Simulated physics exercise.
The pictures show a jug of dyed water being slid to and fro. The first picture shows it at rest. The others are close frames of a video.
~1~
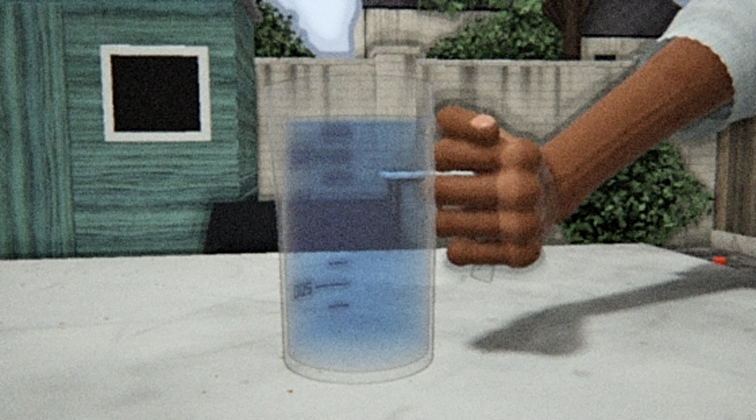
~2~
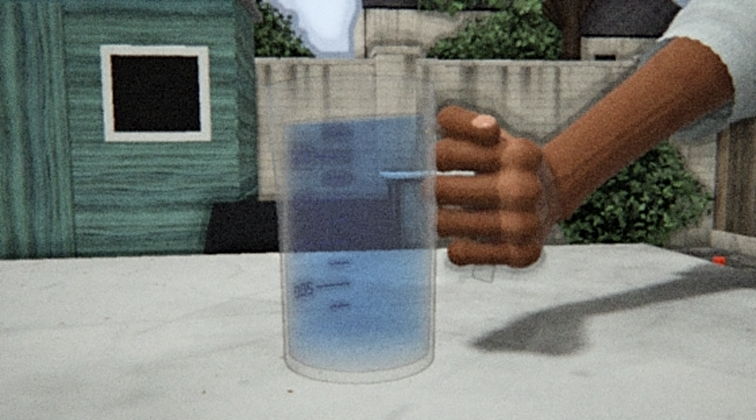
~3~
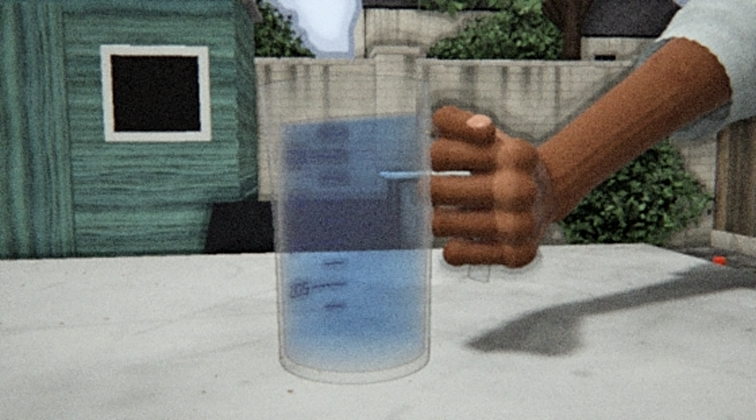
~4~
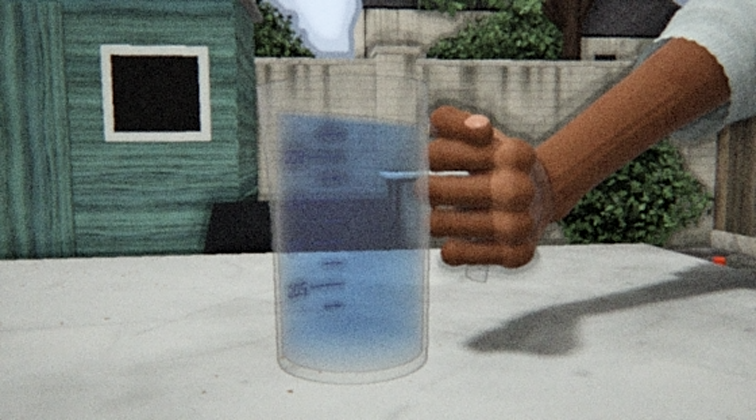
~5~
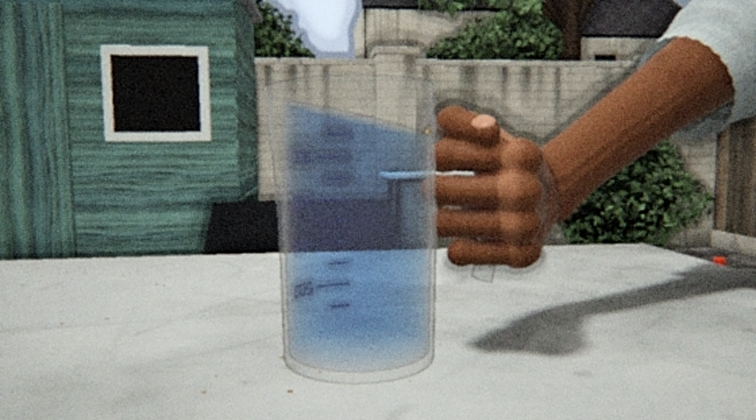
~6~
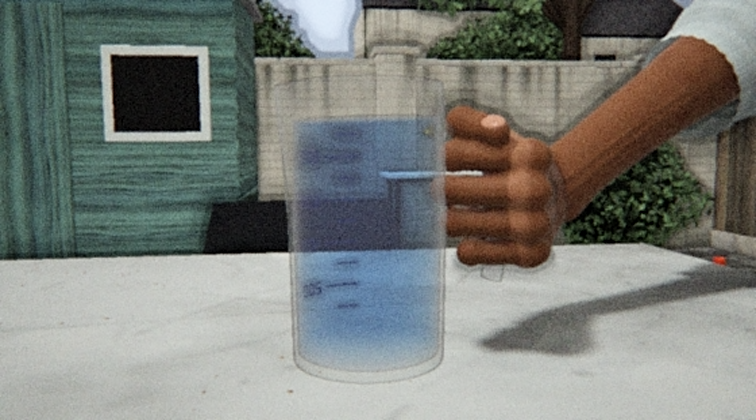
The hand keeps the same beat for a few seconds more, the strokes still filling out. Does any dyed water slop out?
As it turns out, it spills.
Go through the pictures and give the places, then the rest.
In the first frame, jug (357, 218) nearly full; at rest.
In the second frame, jug nearly full, surface at (358, 121); surface a little higher on the right.
In the third frame, jug (354, 218) nearly full; surface a little higher on the right.
In the fourth frame, jug nearly full, surface at (350, 121); surface a little higher on the left.
In the fifth frame, jug (357, 218) nearly full; surface clearly higher on the left.
In the sixth frame, jug nearly full, surface at (366, 121); surface about level.
Shortly, the highest wave so far goes over the rim.
At the finish, the highest wave so far goes over the rim; some is on the top.
